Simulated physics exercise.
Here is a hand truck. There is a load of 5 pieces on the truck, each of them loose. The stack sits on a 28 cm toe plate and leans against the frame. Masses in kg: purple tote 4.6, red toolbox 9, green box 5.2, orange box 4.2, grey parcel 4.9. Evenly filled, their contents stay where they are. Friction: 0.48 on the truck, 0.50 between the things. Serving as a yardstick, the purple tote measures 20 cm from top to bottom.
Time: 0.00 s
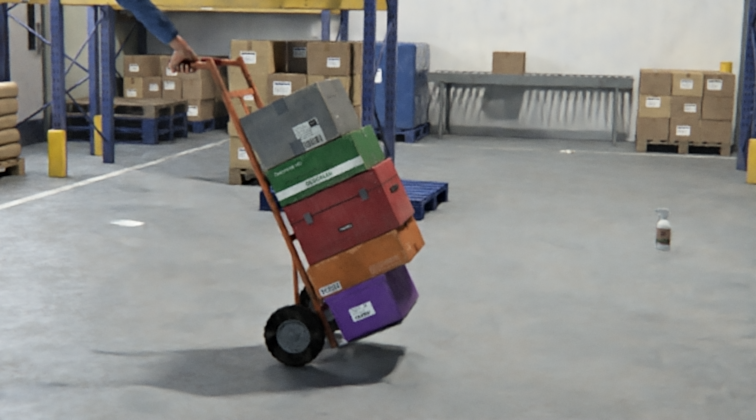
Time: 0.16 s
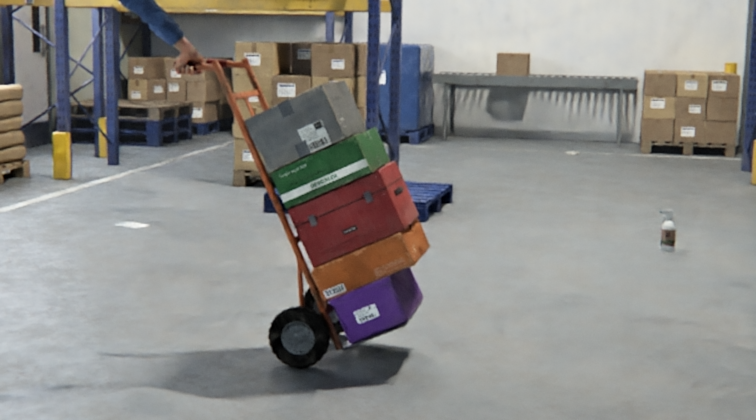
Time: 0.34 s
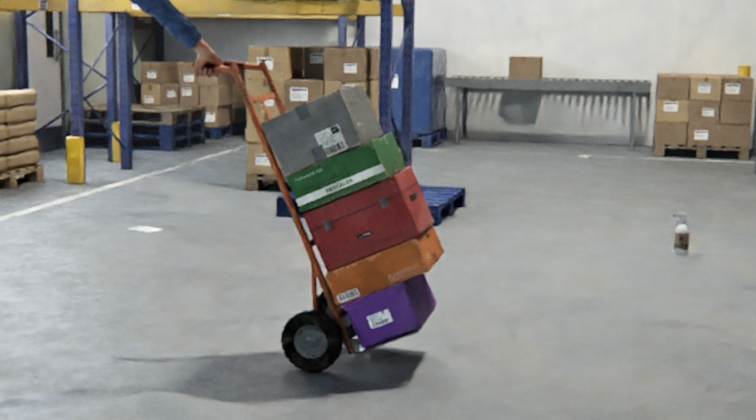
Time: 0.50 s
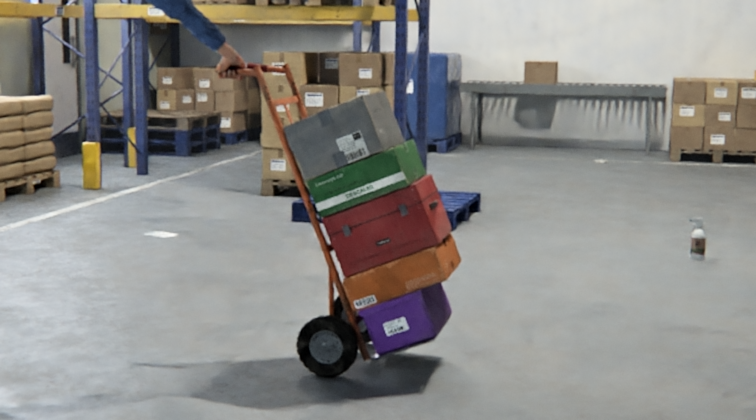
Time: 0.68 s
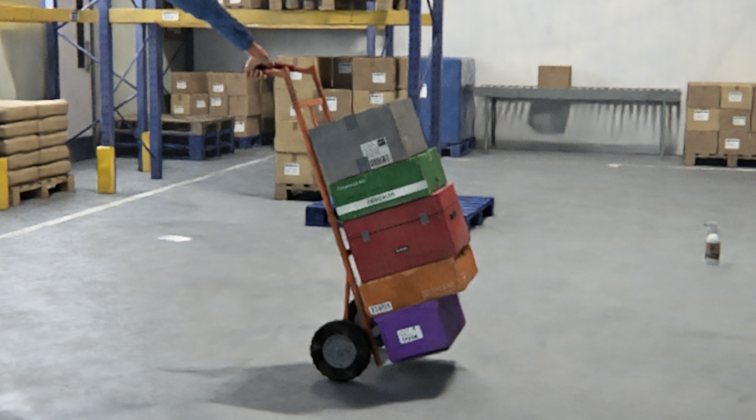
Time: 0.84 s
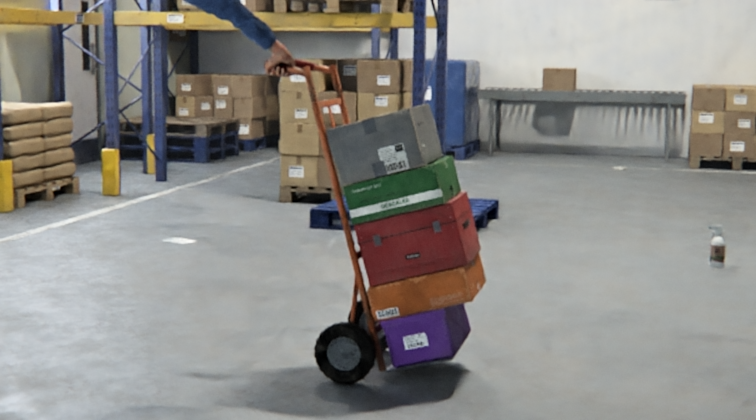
A hand truck stacked with five colourful boxes gradually tilts more upright as a hand grips it.
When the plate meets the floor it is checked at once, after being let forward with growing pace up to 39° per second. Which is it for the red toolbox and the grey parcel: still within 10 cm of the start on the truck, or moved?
The red toolbox remains in place and the grey parcel remains in place.
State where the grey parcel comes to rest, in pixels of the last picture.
Close to (439, 159).
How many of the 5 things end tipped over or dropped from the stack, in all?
So, 0 in all.
After 1.34 s, truck upright; grey parcel moved 2 cm near (442, 159).
After 1.84 s, truck upright; grey parcel moved 2 cm near (442, 159); green box moved 2 cm.
After 2.24 s, truck upright; grey parcel moved 2 cm near (441, 159).
In the end (3.1 s), all 5 under 10 cm from the start. In the last view, red toolbox near (445, 259), grey parcel near (439, 159).
